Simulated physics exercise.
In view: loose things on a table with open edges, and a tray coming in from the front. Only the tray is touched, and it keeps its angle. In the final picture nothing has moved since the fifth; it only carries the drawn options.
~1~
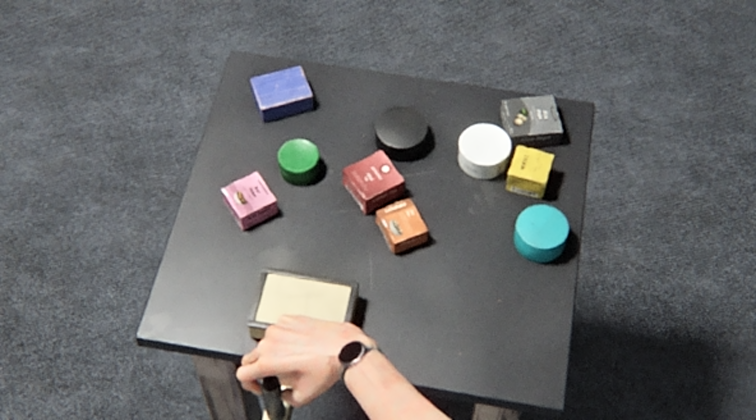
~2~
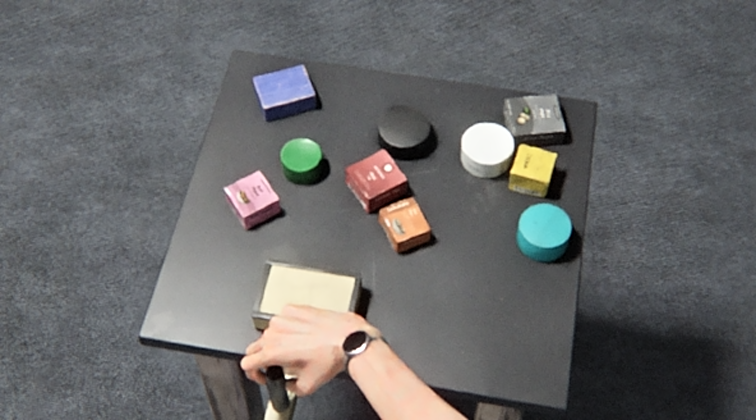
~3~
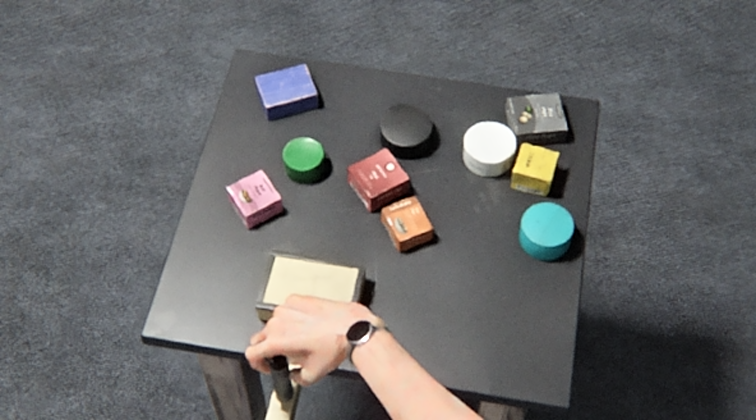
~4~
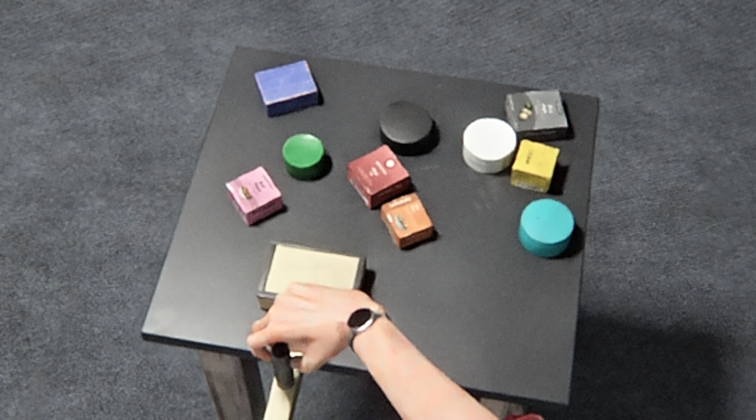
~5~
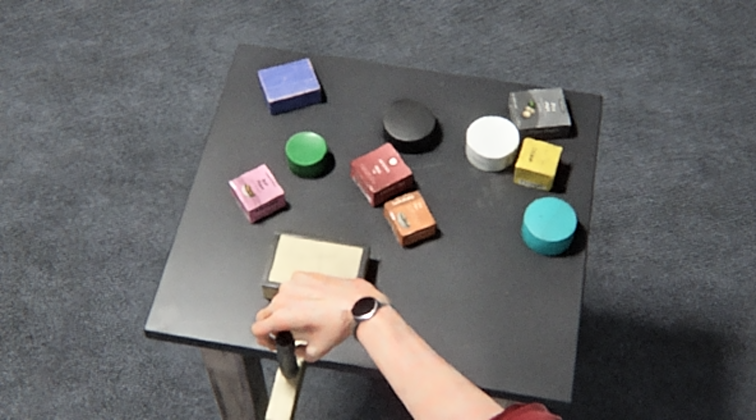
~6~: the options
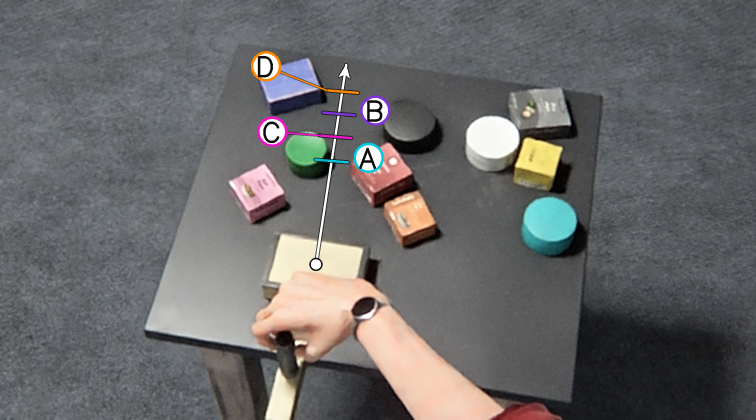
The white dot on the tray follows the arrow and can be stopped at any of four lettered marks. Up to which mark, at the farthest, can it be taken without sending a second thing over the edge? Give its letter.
The farthest such stop is D.
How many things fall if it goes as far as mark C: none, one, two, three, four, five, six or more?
By then, none.
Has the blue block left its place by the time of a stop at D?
Yes.
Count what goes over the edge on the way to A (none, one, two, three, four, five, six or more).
The count is none.
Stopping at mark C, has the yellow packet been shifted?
No.
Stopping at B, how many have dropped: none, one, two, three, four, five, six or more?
In all, none.
On the copy, A at (332, 161); B at (339, 114); C at (335, 137); D at (342, 92); the arrow from (316, 264) to (346, 65); the white dot at (316, 264).
On D. First, tray (327, 206); pink packet (255, 191); black tin (411, 123).
Then, tray (336, 144); black tin (424, 98); blue block (290, 81).
Finally, tray (343, 99); red box (378, 64); green jar (337, 60); none fallen.
By contrast, A is within the limit but short; B is within the limit but short; C is within the limit but short.
